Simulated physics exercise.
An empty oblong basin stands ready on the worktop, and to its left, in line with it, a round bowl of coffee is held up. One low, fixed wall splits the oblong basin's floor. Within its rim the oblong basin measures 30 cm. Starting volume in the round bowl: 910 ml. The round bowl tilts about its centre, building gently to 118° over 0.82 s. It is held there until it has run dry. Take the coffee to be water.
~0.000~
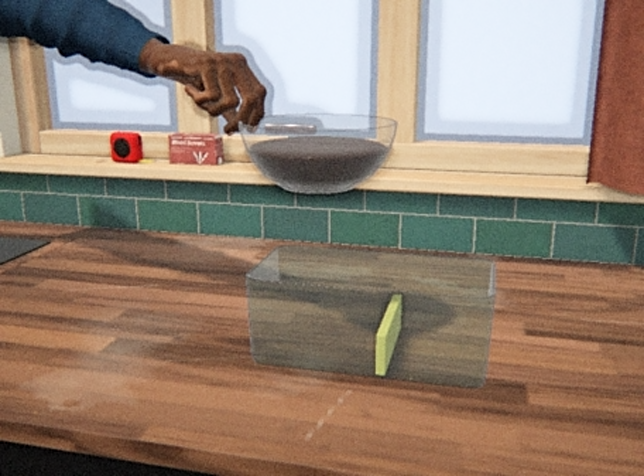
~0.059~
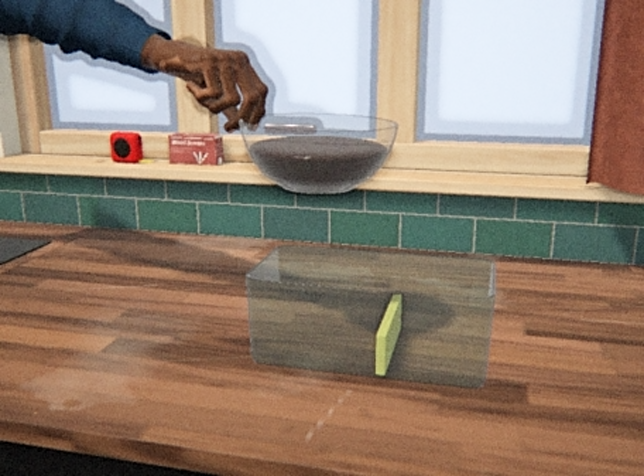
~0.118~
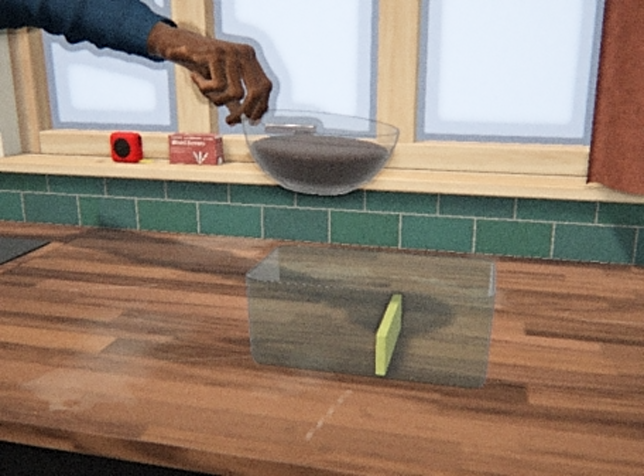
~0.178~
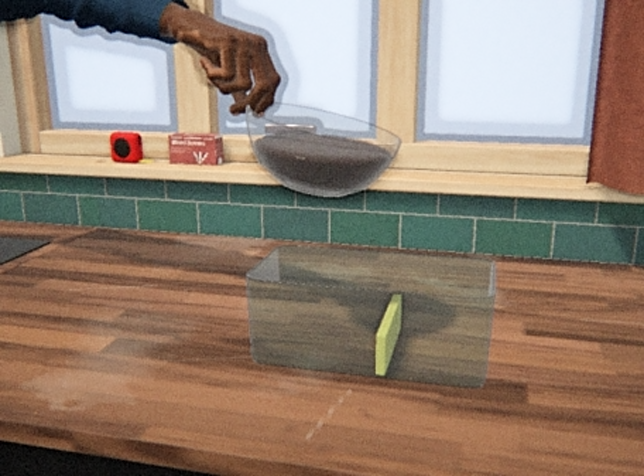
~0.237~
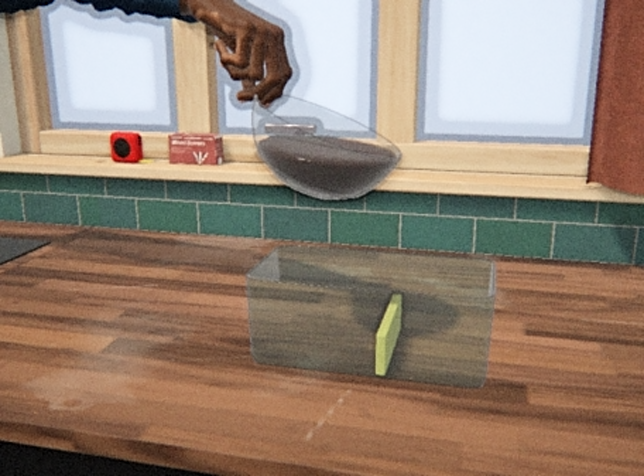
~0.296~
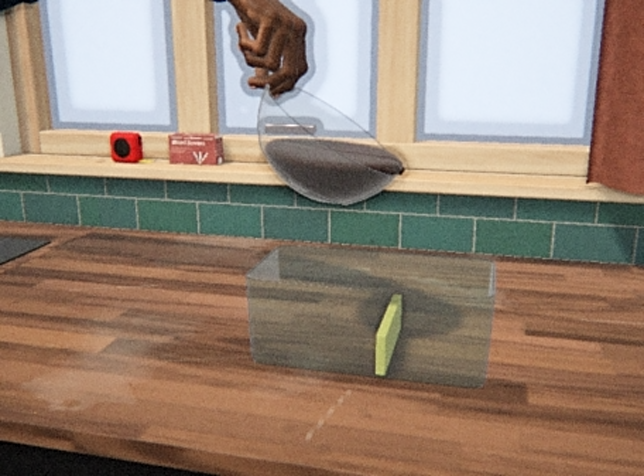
A round glass bowl of dark coffee, held at its left rim by a hand above an empty clear oblong basin on a wooden worktop, tilts slowly and then more steeply rightward, the coffee reaching its lowered right edge.
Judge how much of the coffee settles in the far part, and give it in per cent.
Some 59 per cent settles in the far part.
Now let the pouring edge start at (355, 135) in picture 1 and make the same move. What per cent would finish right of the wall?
Result then: Approx. 30 %.
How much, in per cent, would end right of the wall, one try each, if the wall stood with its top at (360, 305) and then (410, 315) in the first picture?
First try about 80 %, second try about 50 %.
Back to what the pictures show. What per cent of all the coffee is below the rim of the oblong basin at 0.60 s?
About 68%.
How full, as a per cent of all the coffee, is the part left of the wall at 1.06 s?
Roughly 32 per cent.
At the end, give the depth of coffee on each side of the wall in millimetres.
Left roughly 14 mm; right roughly 30 mm.
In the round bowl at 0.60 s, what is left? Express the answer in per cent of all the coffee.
Still held: Roughly 7 % of the total.
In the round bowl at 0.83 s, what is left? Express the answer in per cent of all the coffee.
0 in a hundred, give or take.
By 0.60 s the tilt is 99° and 7 per cent is still to pour, 2 is left of the wall and 67 right of it.
By 0.83 s the tilt is 118° and 0 per cent is still to pour, 23 is left of the wall and 52 right of it.
By 1.06 s the tilt is 118° and 0 per cent is still to pour, 32 is left of the wall and 63 right of it.
By 1.32 s the tilt is 118° and 0 per cent is still to pour, 36 is left of the wall and 59 right of it.
At rest 36 per cent lies left of the wall, 59 right of it and 5 outside.
